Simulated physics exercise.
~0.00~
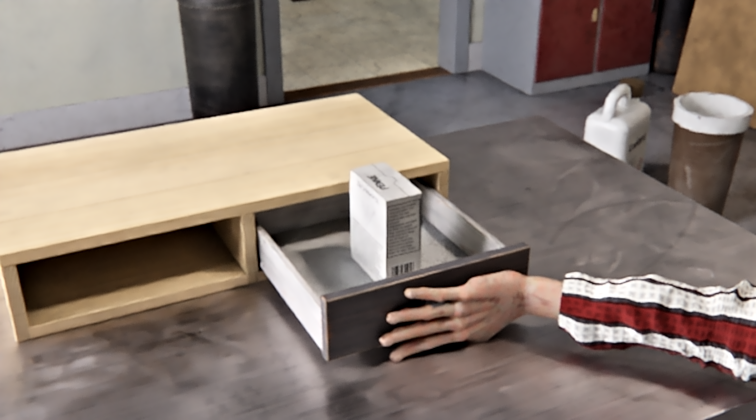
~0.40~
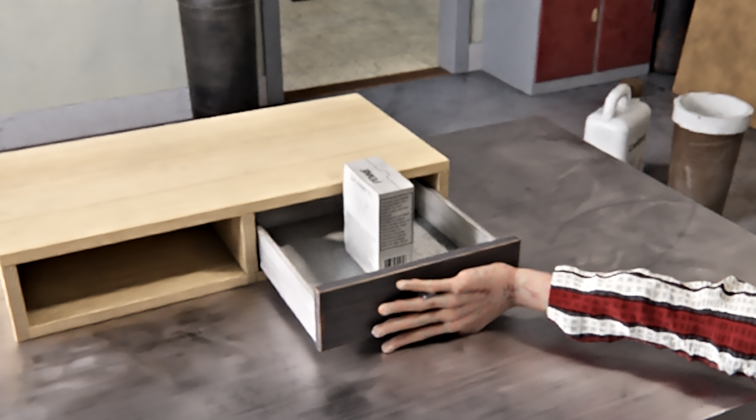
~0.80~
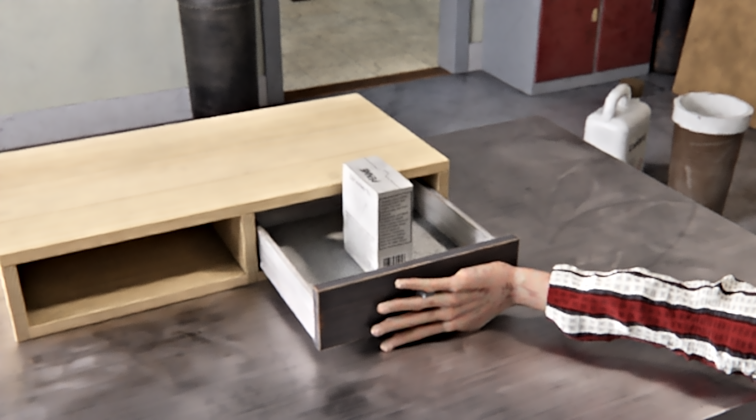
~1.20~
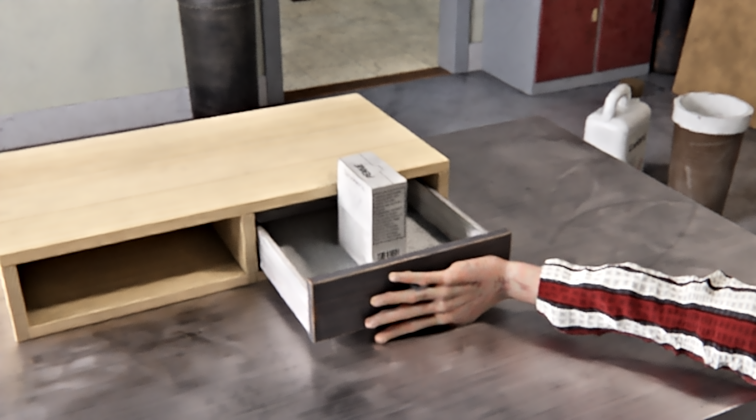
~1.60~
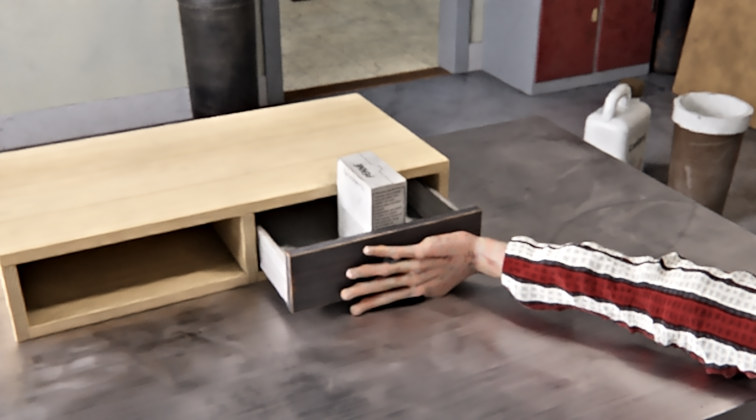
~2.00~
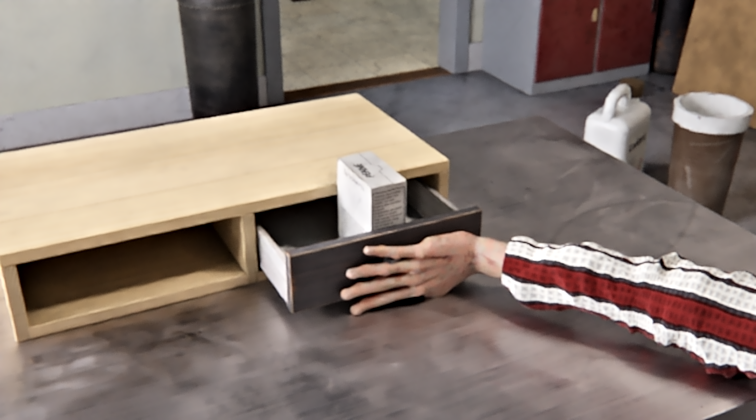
To begin with, a dark-fronted drawer stands open in a pale wooden chest on a grey table, with a white packet upright inside it. A hand in a red, white and black patterned sleeve rests against the drawer front. The hand pushes the drawer slightly inwards, and the packet shifts with it, then everything pauses briefly. The drawer slides further in, up and to the left, until the tall packet is by the edge of the chest's top. There the drawer stops, still ajar, with the packet upright and the hand on the front.
